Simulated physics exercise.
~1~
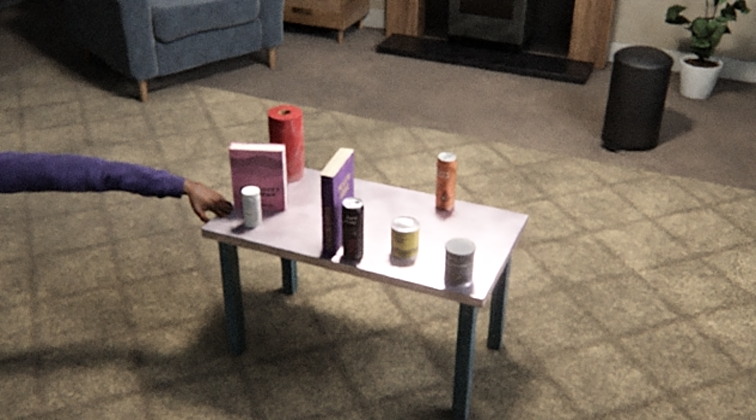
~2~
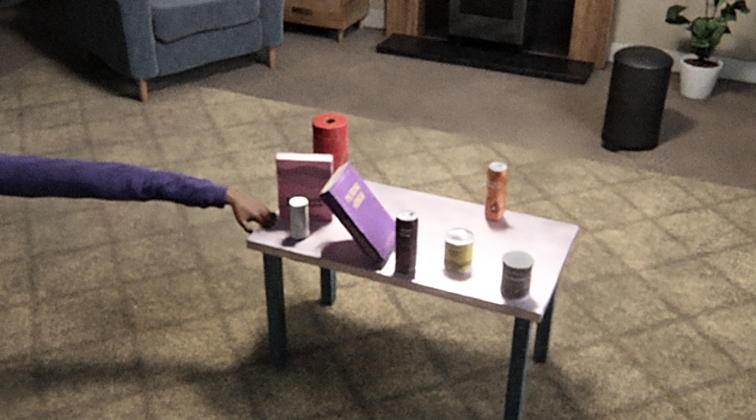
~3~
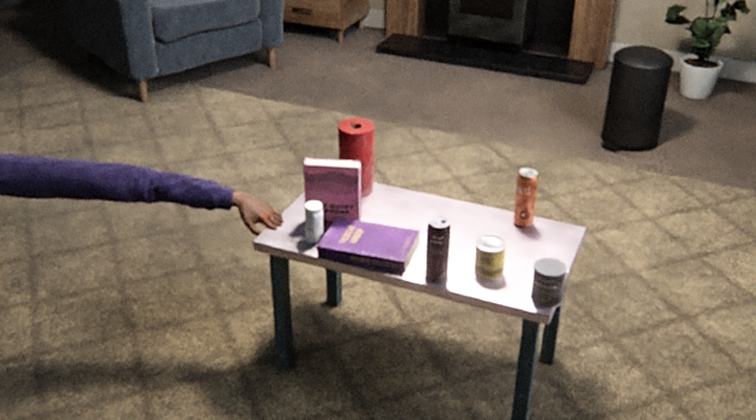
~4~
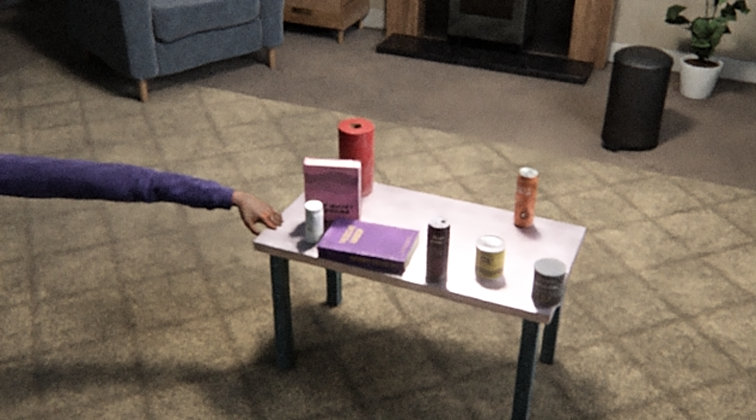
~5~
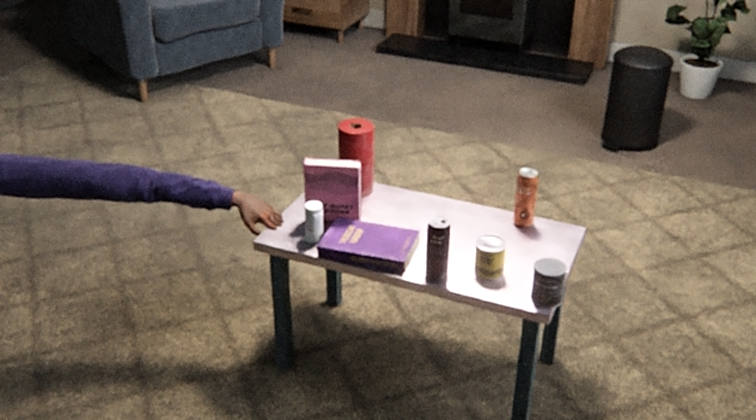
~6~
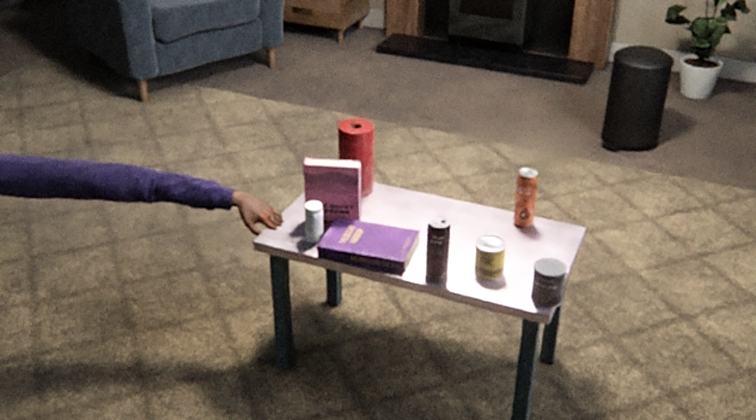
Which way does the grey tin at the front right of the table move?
The grey tin moves to the right, staying upright as the table is shoved that way.
In a living room with a patterned carpet, seen from slightly above, a low table with a pale top holds tins, cans, a red roll and two upright books. A blue armchair, a black bin and a potted plant stand behind it. An arm in a purple sleeve reaches in from the left and shoves the table to the right, carrying the items along. As it slides, the purple book near the middle tips over to the left and lands flat beside the black can. The table stops, and everything else is left standing, with the hand still at its left edge.
